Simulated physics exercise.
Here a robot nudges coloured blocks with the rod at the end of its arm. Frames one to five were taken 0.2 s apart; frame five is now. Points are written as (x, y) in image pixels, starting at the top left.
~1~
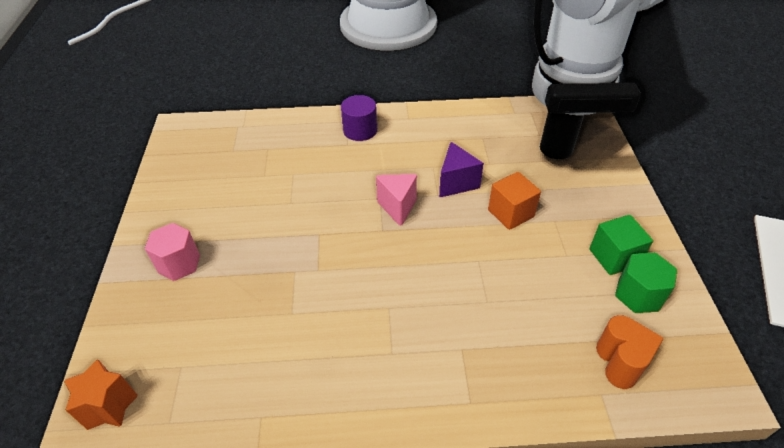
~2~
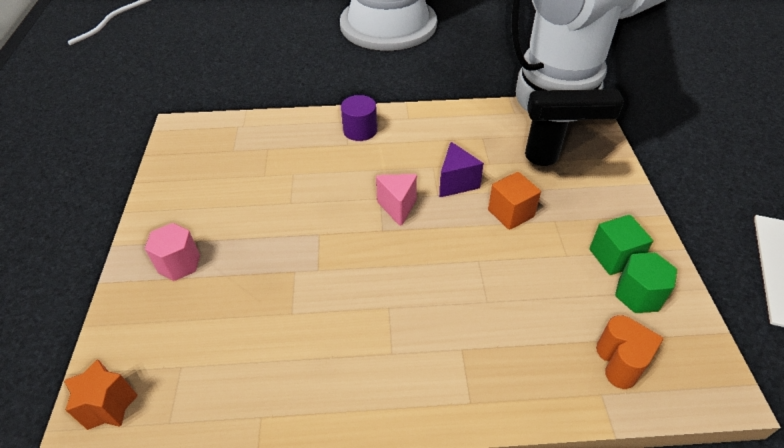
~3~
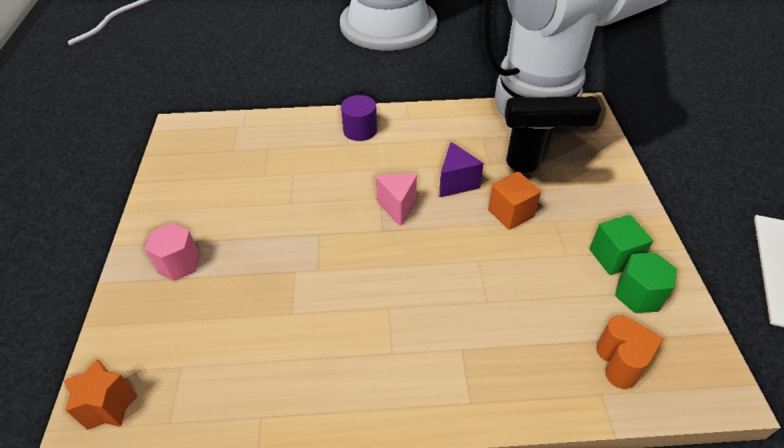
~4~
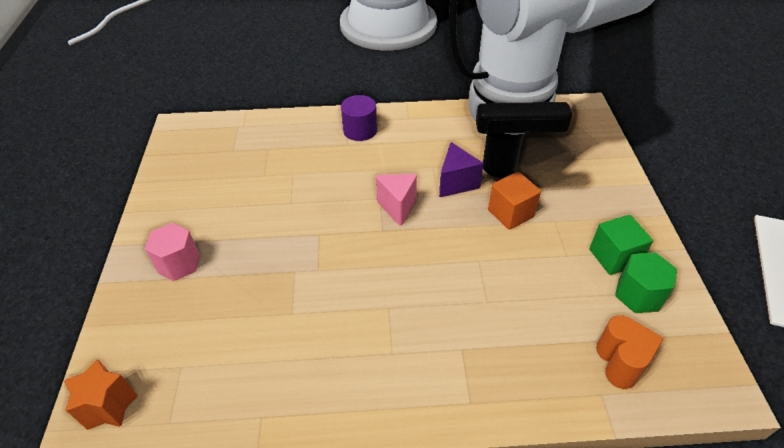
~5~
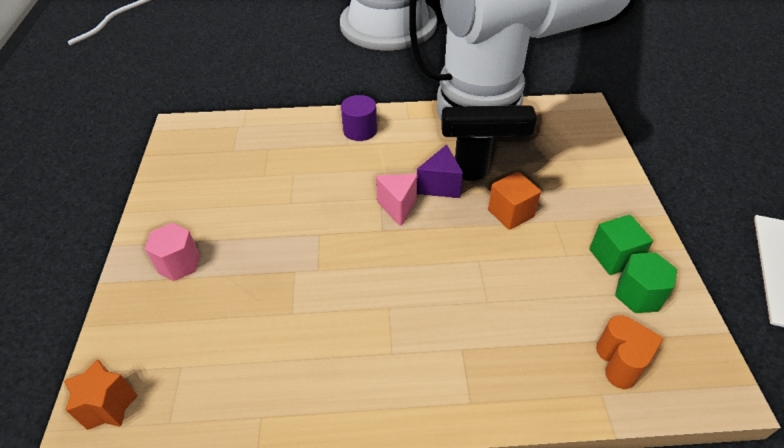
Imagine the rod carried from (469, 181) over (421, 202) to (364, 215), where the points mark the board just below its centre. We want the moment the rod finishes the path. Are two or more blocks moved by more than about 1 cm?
My answer is yes.
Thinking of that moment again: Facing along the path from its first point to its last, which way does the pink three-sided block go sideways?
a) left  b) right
(a)
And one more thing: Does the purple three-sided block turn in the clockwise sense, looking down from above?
Yes.
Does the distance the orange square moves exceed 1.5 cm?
It seems not.
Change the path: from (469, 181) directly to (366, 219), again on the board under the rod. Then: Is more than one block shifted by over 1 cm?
I believe so.
On the path given first. One third of the way, rod (438, 185); pink three-sided block (394, 187), turned 20° clockwise; purple three-sided block (406, 167), turned 20° clockwise.
Two thirds of the way, rod (402, 196); pink three-sided block (377, 197), turned 45° clockwise; purple three-sided block (378, 166), turned 45° clockwise.
At the end, rod (363, 204); pink three-sided block (347, 212), turned 20° clockwise; purple three-sided block (365, 165), turned 90° clockwise; orange square in place.
